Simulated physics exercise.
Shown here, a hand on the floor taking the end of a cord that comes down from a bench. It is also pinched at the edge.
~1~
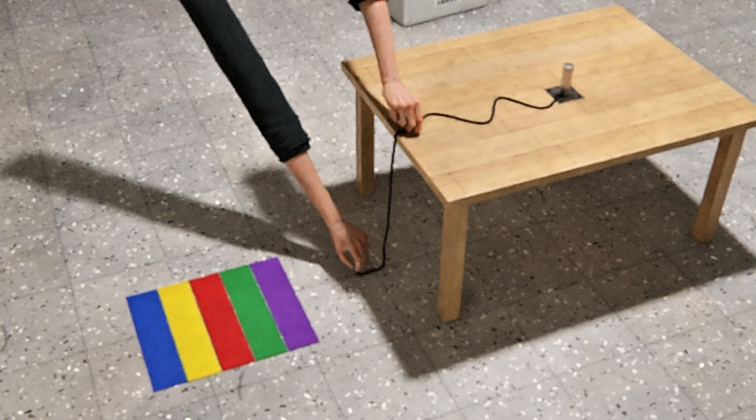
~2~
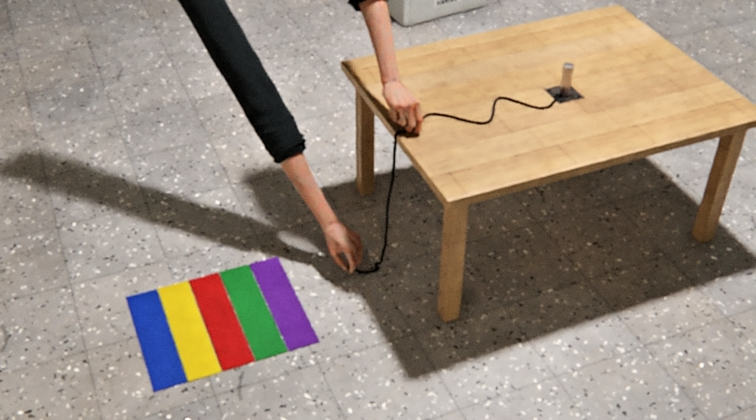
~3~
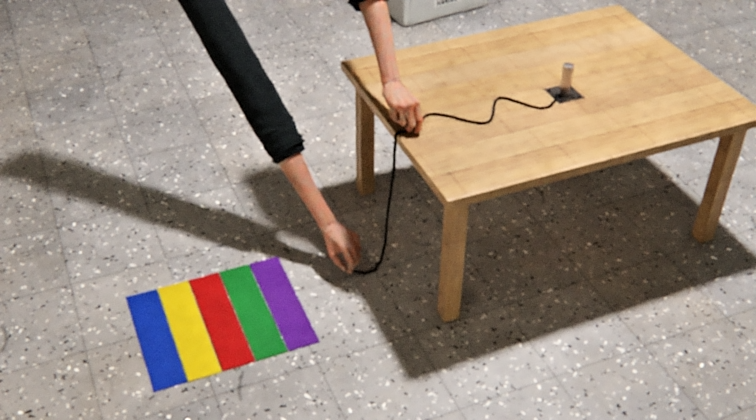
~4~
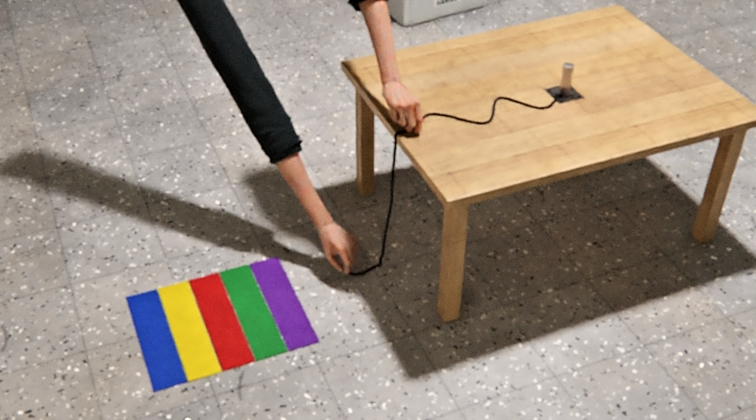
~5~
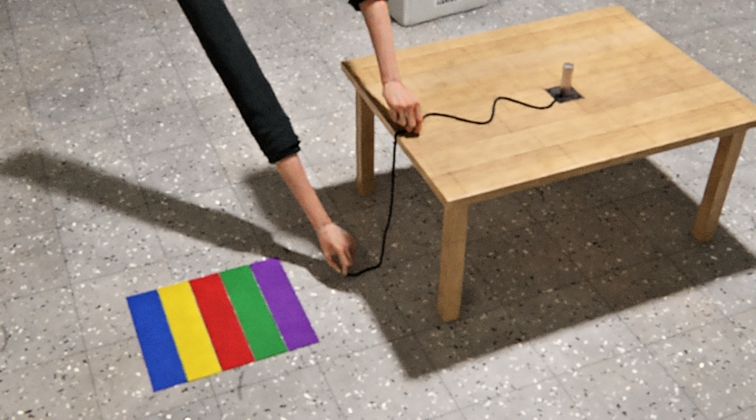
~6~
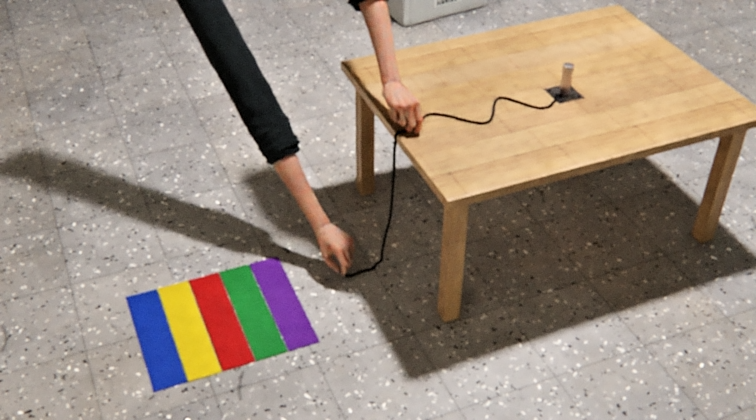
A hand near the floor, holding the end of a black cord that hangs from a wooden table, shifts very slightly left toward a striped patch of five colours. The other hand keeps the cord pinched at the table's edge, and the rest of the cord stays almost unchanged.
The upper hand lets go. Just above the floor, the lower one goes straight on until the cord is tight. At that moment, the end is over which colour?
Over yellow.
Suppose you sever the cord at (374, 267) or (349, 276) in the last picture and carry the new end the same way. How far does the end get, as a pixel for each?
Taking them in turn, near (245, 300) and near (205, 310).
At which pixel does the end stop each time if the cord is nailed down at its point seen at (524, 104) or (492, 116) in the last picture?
Approximately (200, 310), then (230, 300).
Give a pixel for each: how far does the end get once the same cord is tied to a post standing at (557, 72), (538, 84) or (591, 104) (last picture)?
Approximate pixels in order: (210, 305), (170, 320), (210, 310).
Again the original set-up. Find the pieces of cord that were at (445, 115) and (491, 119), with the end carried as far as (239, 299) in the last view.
You'll find one close to (404, 131) and the other close to (450, 119).
Early on, end near (239, 299); over green.
Midway, end near (206, 309); over red.
At the end of the slack, end near (186, 314); over yellow. Over yellow.
